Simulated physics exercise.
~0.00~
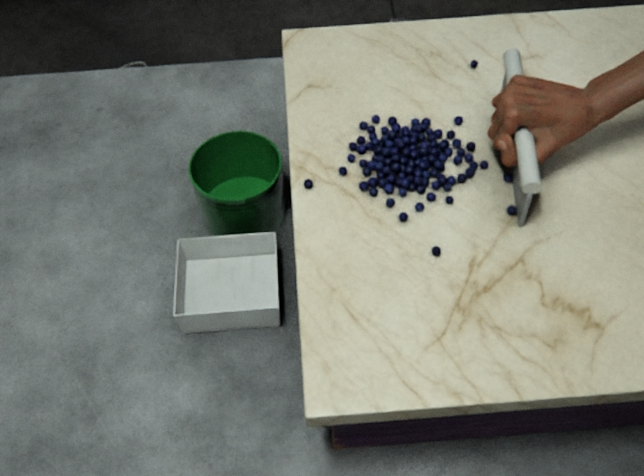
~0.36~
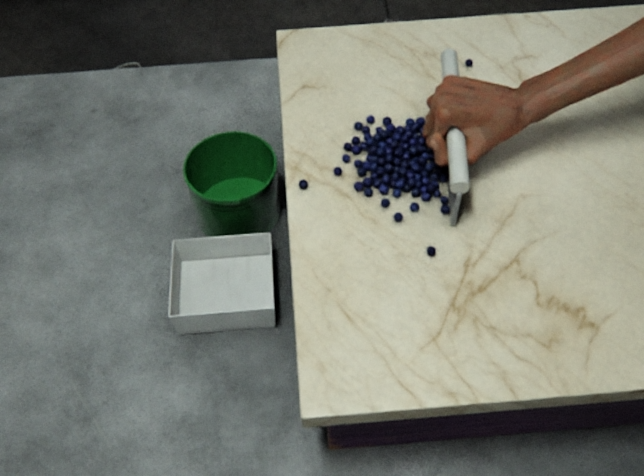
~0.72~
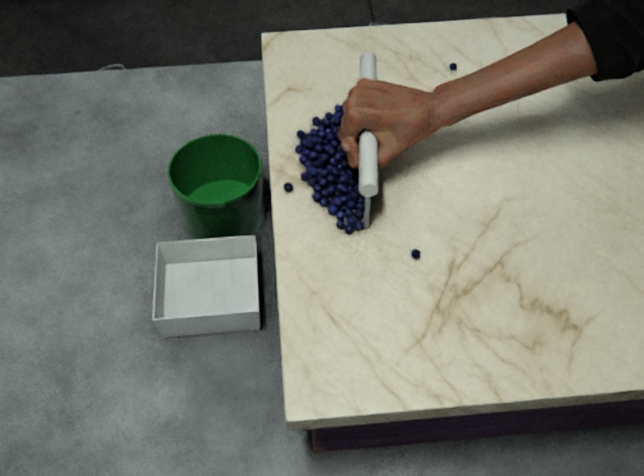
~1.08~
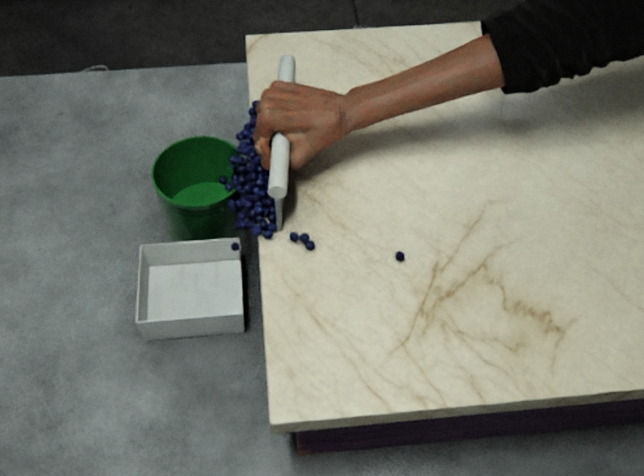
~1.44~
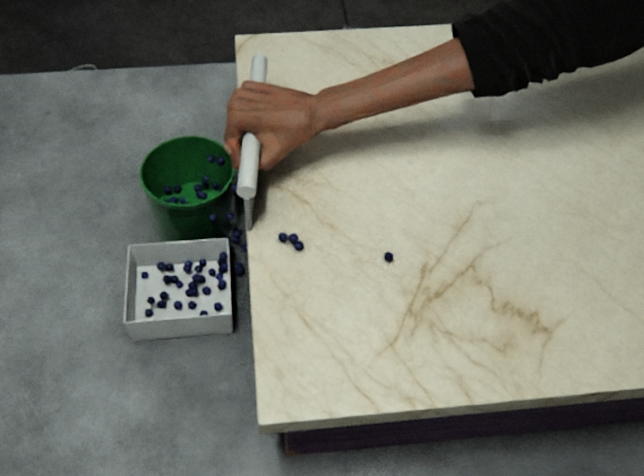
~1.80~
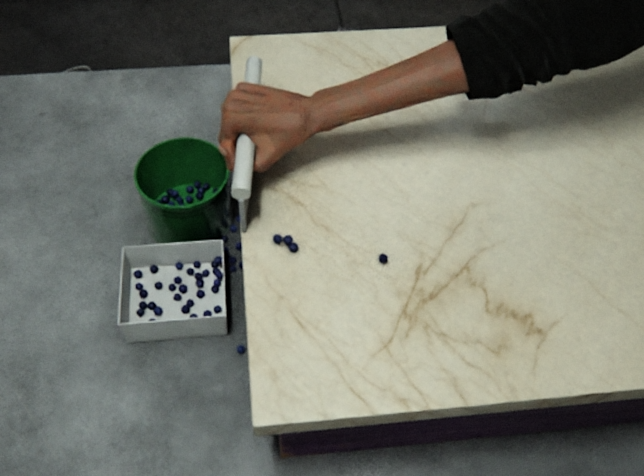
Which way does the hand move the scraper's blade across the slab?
The blade moves to the left, toward the edge of the slab where the pot and tin stand.
On a pale, brown-veined marble slab above a grey surface, seen from above, lies a loose pile of dark blueberries. A green pot and a white square tin stand beside the slab's left edge. A hand in a dark sleeve holds a scraper with a light grey handle and sweeps it left, bunching the berries together. The berries reach the edge and spill over, and the scraper stops there. Some land in the pot and some in the tin, while others miss both, and a few stay on the slab.
